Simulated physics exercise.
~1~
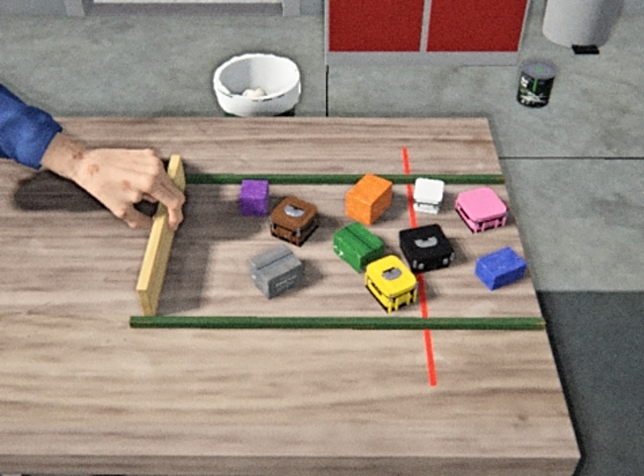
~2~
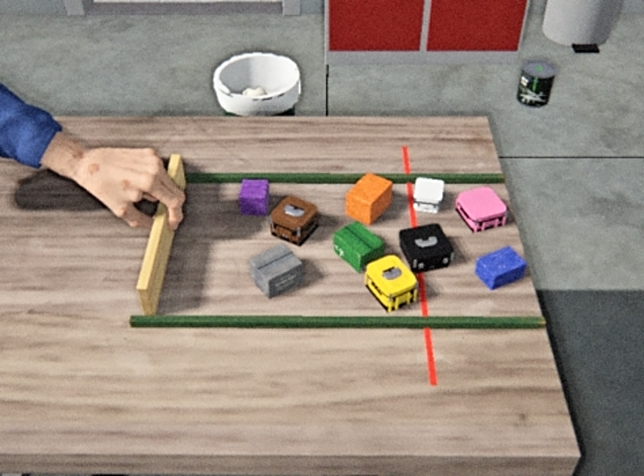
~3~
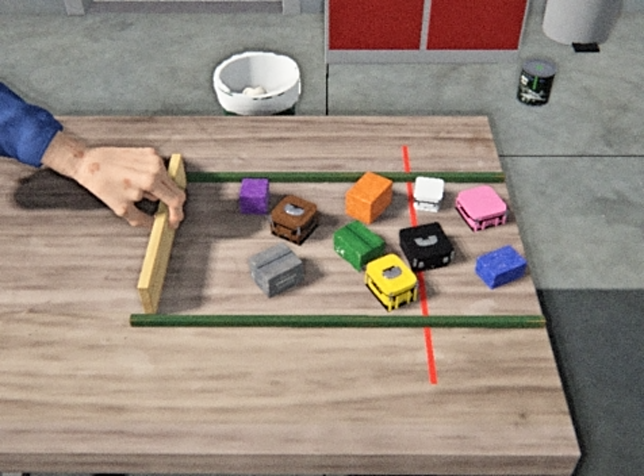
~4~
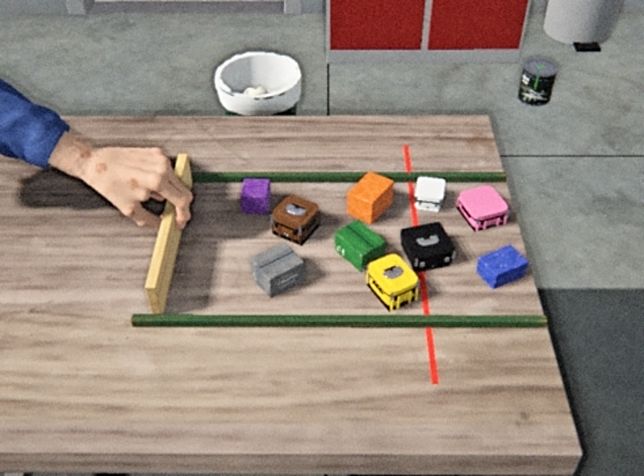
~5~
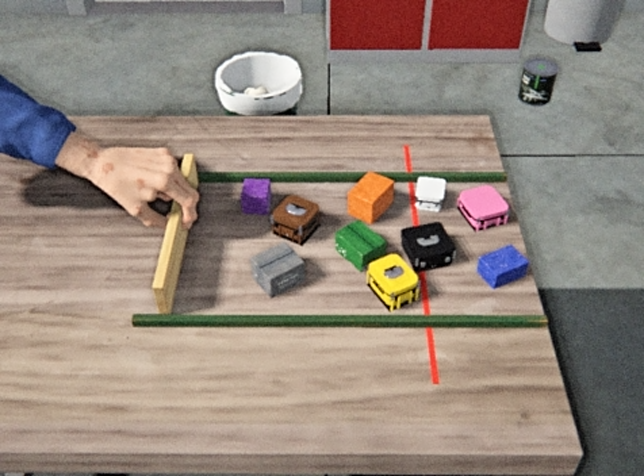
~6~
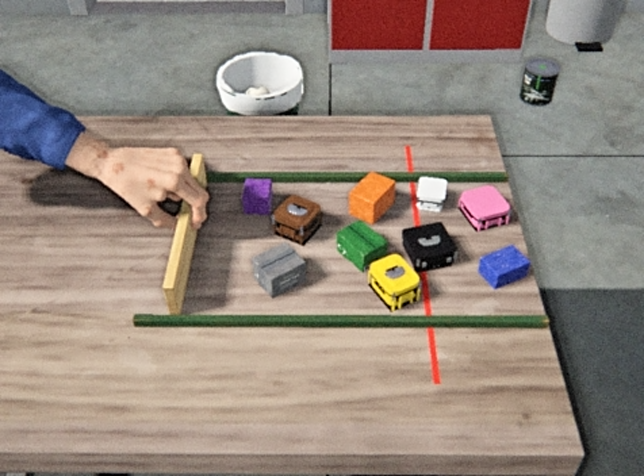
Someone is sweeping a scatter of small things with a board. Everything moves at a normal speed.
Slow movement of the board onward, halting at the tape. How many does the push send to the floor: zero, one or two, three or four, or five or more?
Nothing spills over.
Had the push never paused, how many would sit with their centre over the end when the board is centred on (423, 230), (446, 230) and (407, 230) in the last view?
In that order 0, 1 and 0.
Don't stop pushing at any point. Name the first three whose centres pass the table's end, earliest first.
Pink case, blue block, white case.
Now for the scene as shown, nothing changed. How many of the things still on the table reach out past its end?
That'd be 1.
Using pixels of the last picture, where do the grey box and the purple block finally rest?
Middles: Around (449, 290) and around (428, 195).
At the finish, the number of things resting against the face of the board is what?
It's 3 of them.
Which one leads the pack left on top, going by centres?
The one in question is the pink case.
Soon after, none off yet; blue block at rest near (504, 267); pink case at rest near (484, 209); white case at rest near (431, 195).
Then, none off yet; blue block at rest near (504, 267); pink case moving near (490, 209); white case moved about its own width near (452, 194).
At rest, the number that fall off is zero.
